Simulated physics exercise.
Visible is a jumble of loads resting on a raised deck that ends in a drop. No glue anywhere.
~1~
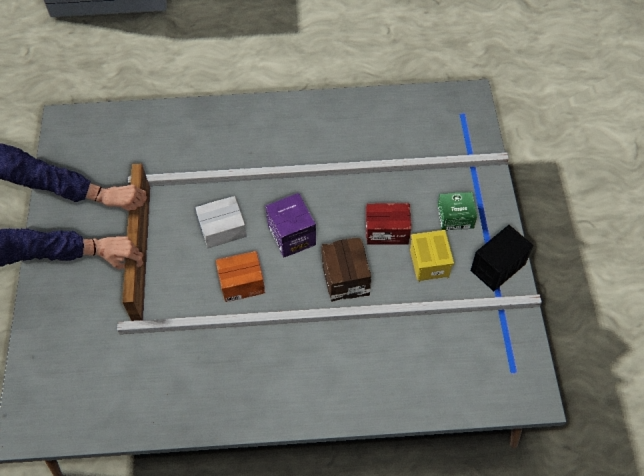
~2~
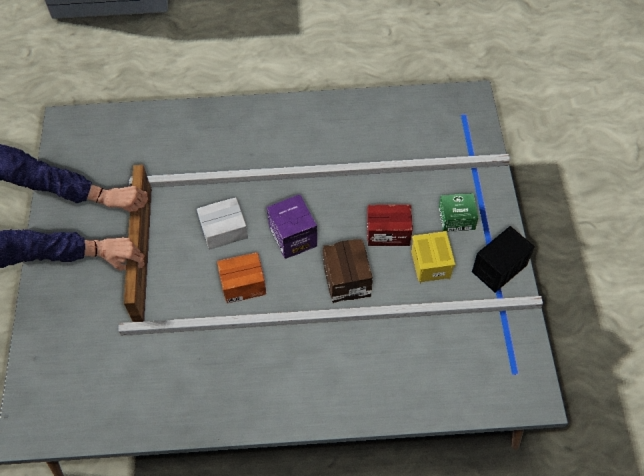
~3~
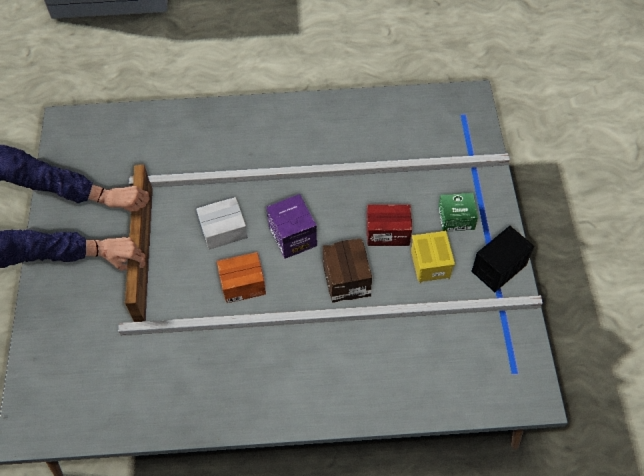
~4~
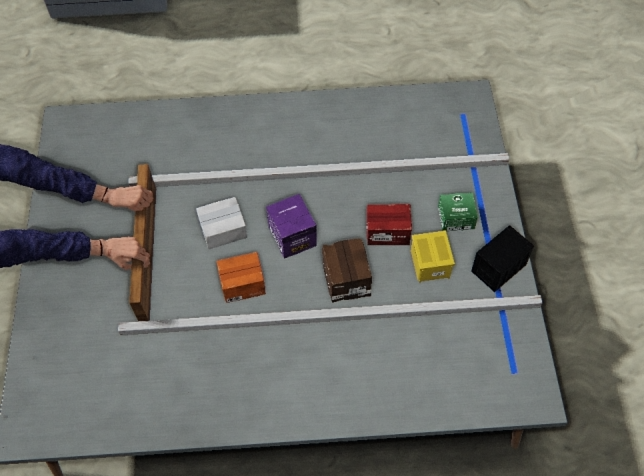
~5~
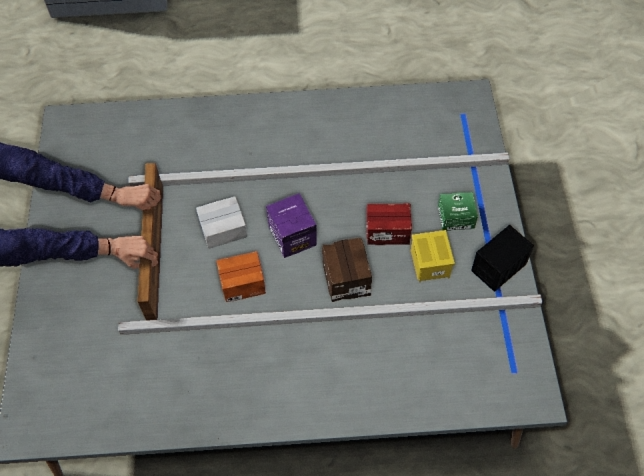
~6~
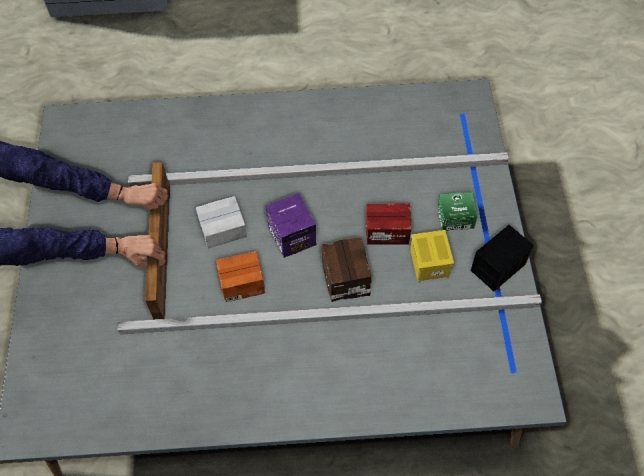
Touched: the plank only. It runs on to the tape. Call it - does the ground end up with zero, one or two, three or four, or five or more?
The ground ends up with five or more.
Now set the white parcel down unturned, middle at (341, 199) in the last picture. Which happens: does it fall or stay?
It does not fall.
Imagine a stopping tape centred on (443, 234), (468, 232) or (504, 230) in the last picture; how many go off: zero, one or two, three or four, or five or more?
Three or four; five or more; at least five.
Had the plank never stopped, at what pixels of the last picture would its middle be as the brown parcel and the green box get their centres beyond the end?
(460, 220) and then (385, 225), give or take.
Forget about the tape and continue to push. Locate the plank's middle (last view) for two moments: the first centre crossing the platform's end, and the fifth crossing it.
Roughly (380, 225) and then roughly (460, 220).
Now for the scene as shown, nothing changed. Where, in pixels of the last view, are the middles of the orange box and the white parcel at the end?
Listed as asked: First (516, 262), and then (504, 208).
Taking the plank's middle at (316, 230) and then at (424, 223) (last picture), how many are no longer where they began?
First position 5; second position 8.
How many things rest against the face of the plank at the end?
In contact: 2.
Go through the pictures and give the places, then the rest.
Black crate (501, 258); green box (457, 211); yellow tote (431, 256); plank (137, 241); tape (486, 231), in the first picture.
Green box (458, 213); brown parcel (347, 271), in the second picture.
Yellow tote (432, 257); white parcel (222, 223), in the third picture.
Black crate (502, 259); orange box (242, 278), in the fourth picture.
Green box (458, 212); red parcel (389, 224), in the fifth picture.
Black crate (502, 258); green box (457, 211); yellow tote (431, 256); plank (159, 240); tape (486, 231), in the sixth picture.
Early on, none off yet; black crate at rest near (502, 258); green box at rest near (457, 211); yellow tote at rest near (431, 256).
A while later, none off yet; black crate travelled a little near (525, 256); green box travelled about its own width near (509, 208); yellow tote travelled about its own width near (477, 254).
Finally, the number that fall off is five or more; lost, purple box, brown parcel, red parcel, yellow tote, green box and black crate.
